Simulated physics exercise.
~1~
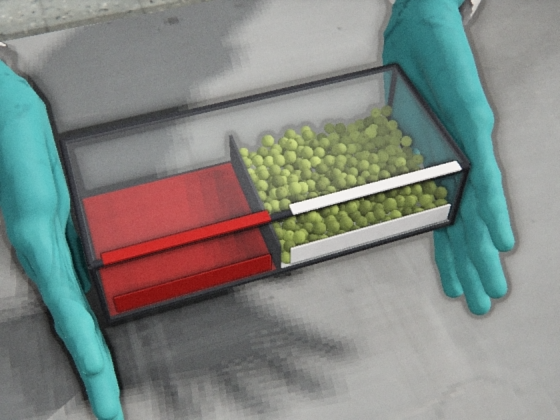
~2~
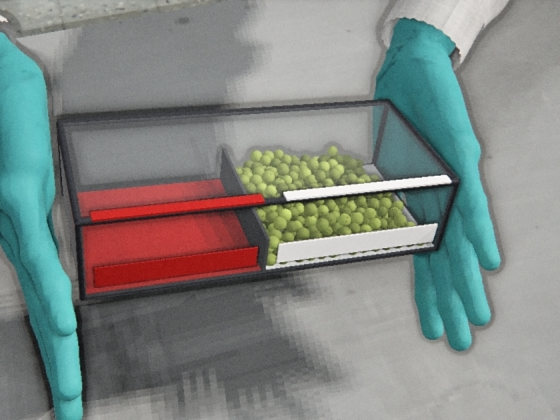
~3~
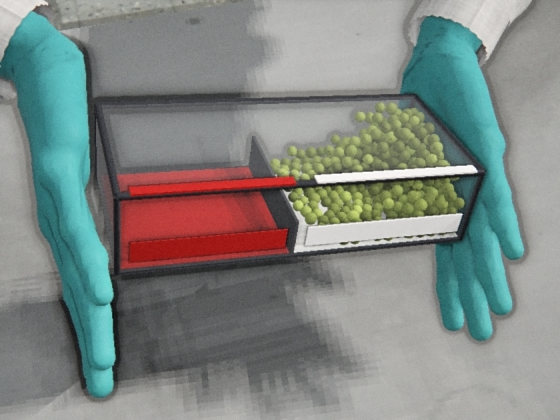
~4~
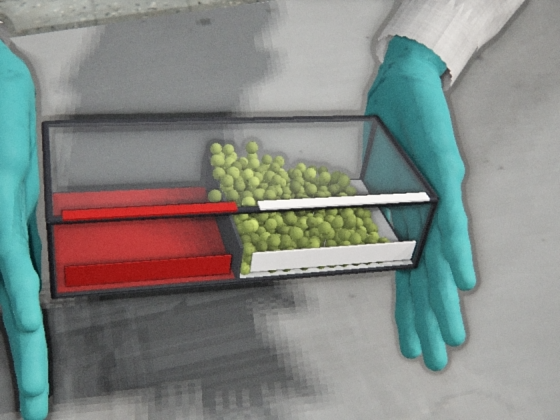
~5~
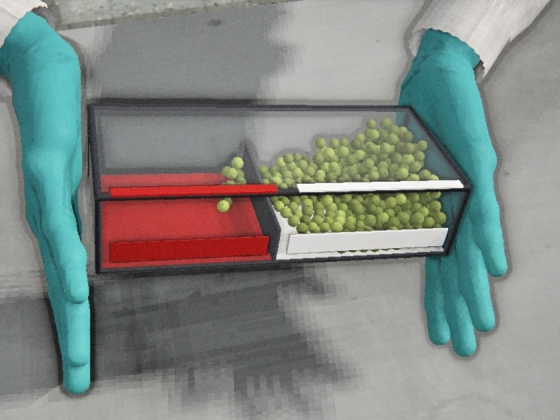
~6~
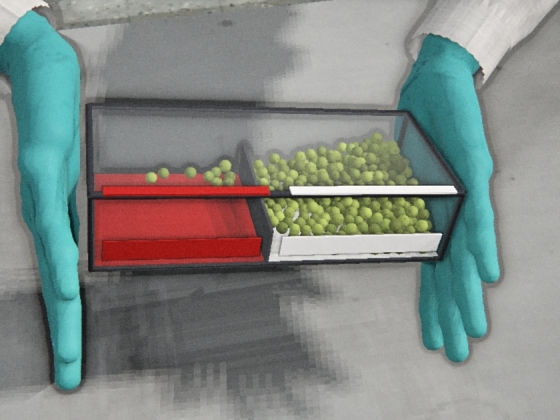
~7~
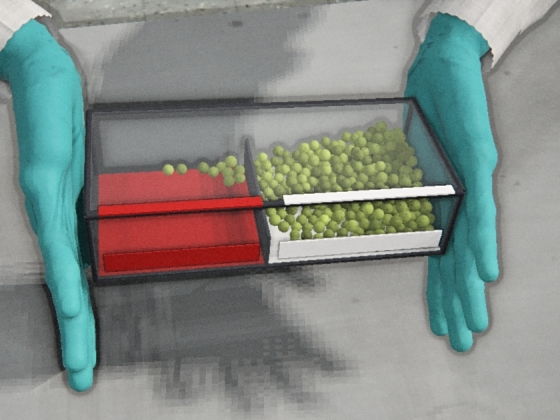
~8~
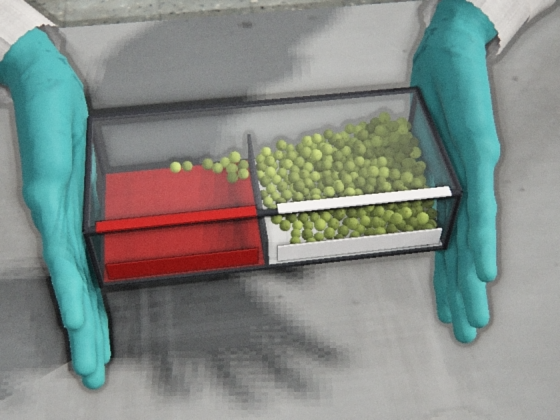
Over a gray surface, two teal-gloved hands held a clear, lidded box with green peas in its white right side, tilting and shaking it until a few hopped into the red left side, then leveling it with most peas still on the right.
